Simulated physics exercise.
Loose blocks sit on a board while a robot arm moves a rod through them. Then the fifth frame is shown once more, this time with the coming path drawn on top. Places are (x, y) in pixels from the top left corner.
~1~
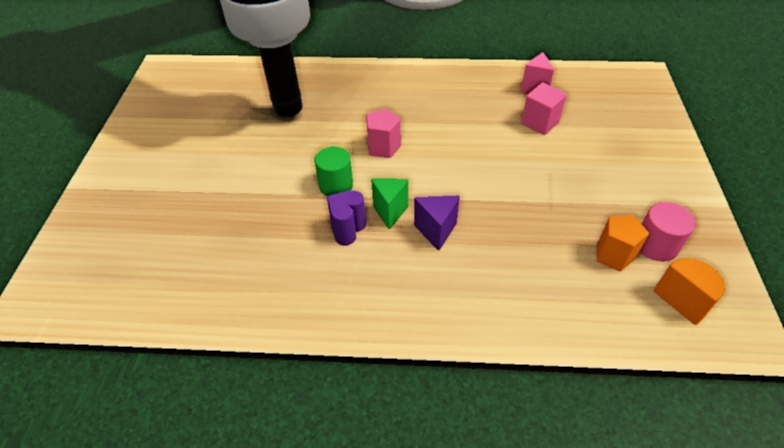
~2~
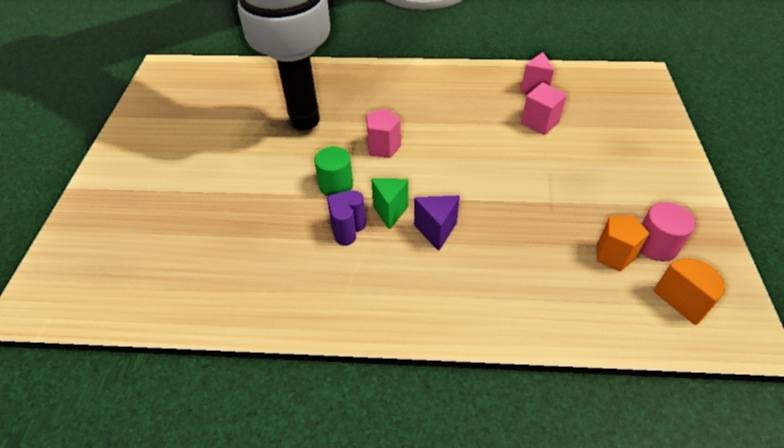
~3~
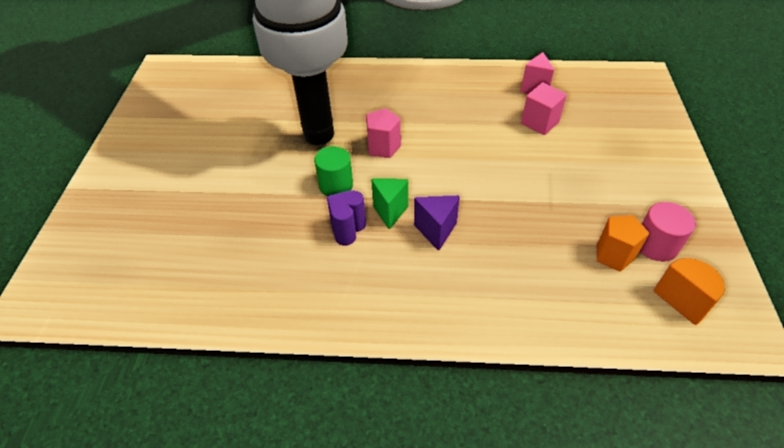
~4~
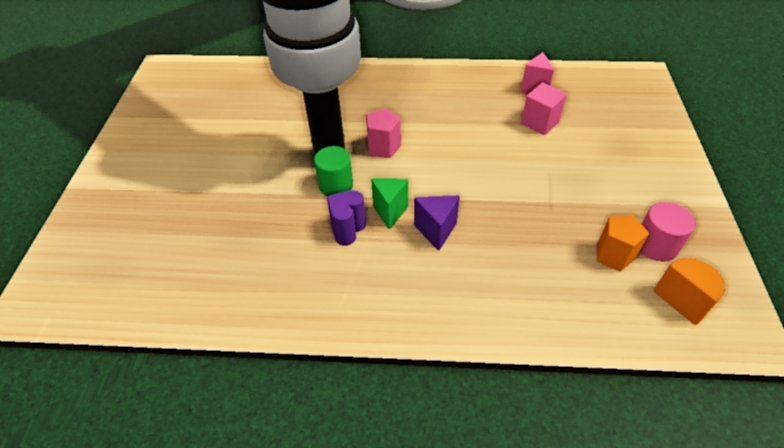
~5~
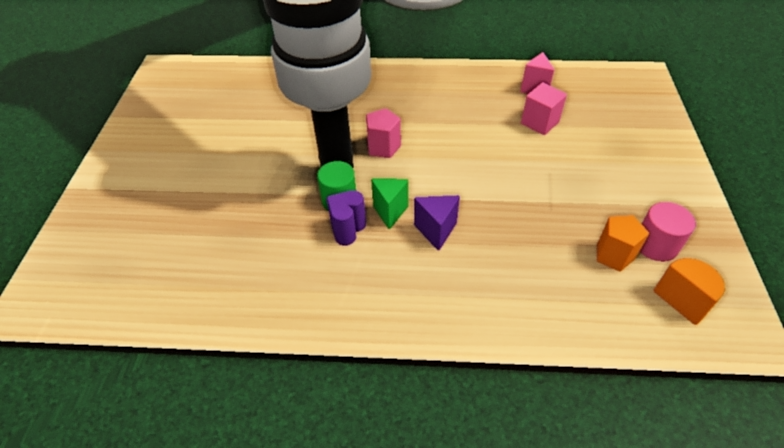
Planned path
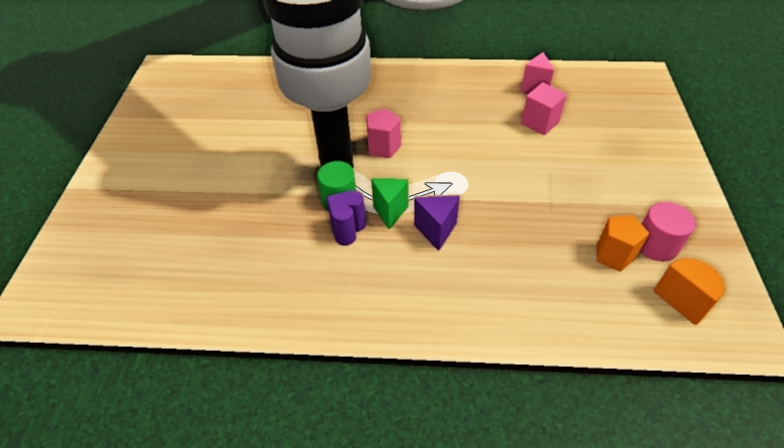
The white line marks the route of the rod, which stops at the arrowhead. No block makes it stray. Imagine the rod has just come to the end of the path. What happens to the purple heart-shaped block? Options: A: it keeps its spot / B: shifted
B: Shifted.
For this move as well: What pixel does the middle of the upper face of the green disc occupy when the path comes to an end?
For the centre of its top, I'd go with (345, 192).
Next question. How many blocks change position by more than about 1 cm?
A group of three or more is moved.
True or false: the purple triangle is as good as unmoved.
The statement is correct.
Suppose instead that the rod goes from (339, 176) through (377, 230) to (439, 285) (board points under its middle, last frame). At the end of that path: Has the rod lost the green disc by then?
I believe so.
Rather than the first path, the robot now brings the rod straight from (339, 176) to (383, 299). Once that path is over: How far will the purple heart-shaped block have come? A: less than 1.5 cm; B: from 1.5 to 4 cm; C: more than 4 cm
Option C.
Drawn move, from (339, 176) by way of (369, 197) and (412, 198) to (451, 184).
What follows on the original path. One third of the way, rod at (369, 190); green disc at (345, 192); purple heart-shaped block at (344, 219); green triangle at (393, 188).
Two thirds of the way, rod at (413, 190); green disc at (345, 192); purple heart-shaped block at (344, 219); green triangle at (401, 196), turned 20° anticlockwise.
At the end, rod at (452, 177); green disc at (345, 192); purple heart-shaped block at (344, 219); green triangle at (401, 196), turned 20° anticlockwise; purple triangle still.
